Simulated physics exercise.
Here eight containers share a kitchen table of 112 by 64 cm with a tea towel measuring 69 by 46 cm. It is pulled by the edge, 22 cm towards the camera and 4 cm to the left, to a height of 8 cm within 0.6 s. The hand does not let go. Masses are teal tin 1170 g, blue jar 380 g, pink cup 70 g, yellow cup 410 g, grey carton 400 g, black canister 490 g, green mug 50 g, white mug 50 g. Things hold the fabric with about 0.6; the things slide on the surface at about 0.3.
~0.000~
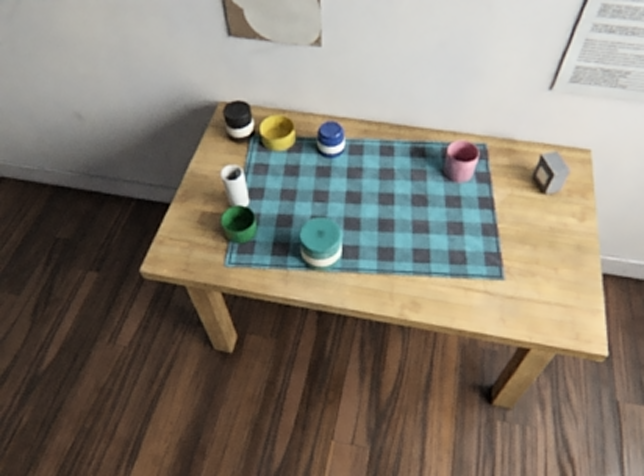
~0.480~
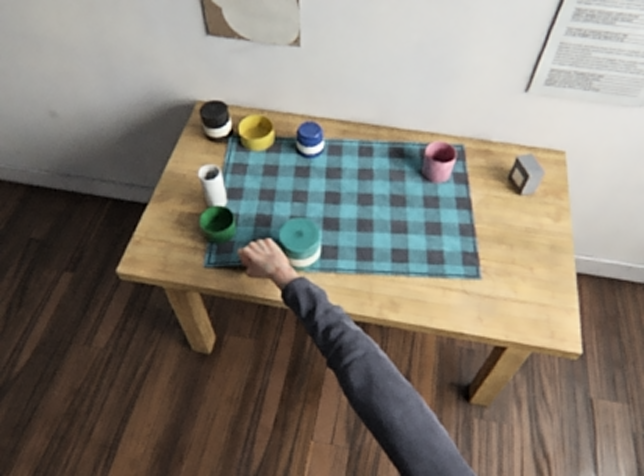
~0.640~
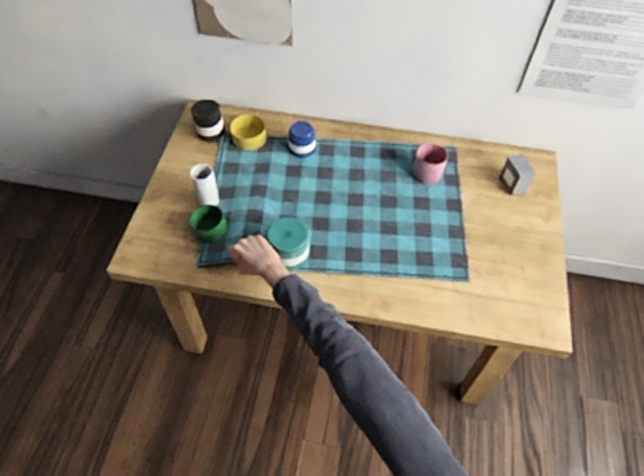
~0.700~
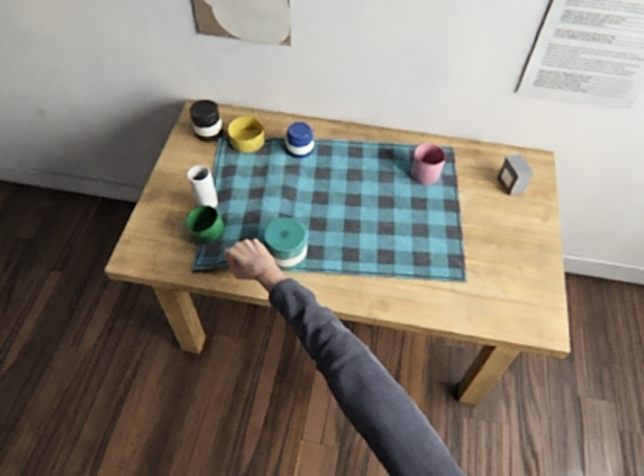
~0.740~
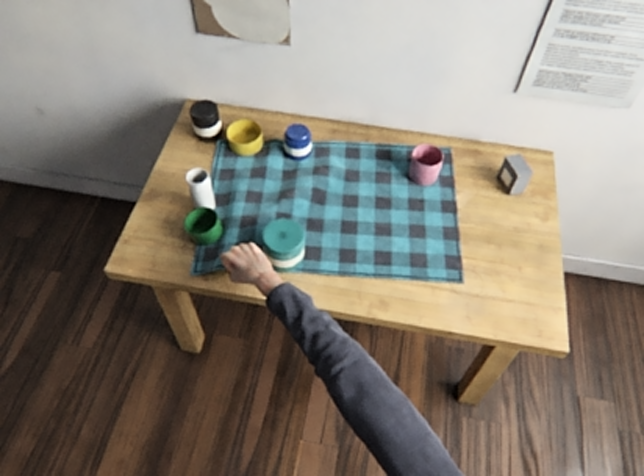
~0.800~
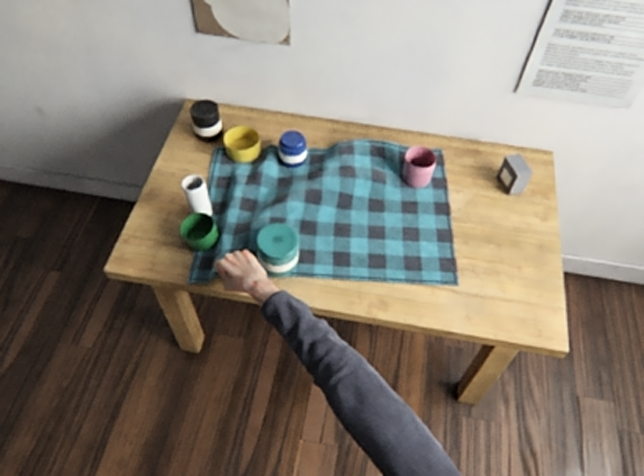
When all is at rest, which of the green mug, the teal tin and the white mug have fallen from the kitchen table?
In order: The green mug goes over the edge; the teal tin drops off; the white mug goes over the edge.
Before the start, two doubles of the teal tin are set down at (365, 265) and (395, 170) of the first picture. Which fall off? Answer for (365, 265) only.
There: Drops off.
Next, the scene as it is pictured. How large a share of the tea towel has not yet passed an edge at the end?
Some 55 per cent of it.
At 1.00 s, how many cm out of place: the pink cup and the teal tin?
Pink cup 15 cm, teal tin 15 cm.
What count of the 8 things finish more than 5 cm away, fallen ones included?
That makes 6.
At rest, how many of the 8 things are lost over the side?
That makes 4.
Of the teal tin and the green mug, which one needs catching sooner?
First goes the teal one.
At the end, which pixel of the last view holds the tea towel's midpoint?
Around (264, 292).
By 0.9 s, 95 % of the tea towel is still over the top; teal tin 9 cm off its start, white mug 9 cm off its start, green mug 8 cm off its start.
By 1.0 s, 90 % of the tea towel is still over the top; teal tin 16 cm off its start, white mug 15 cm off its start, green mug 13 cm off its start.
By 1.1 s, 80 % of the tea towel is still over the top; teal tin 23 cm off its start at (238, 326), white mug 20 cm off its start at (162, 246), green mug 19 cm off its start at (160, 279).
By 1.2 s, 65 % of the tea towel is still over the top; teal tin over the edge, white mug on its side, 24 cm off its start, green mug on its side, 23 cm off its start.
By 2.8 s, 55 % of the tea towel is still over the top; white mug over the edge, teal tin over the edge, green mug over the edge, pink cup over the edge.
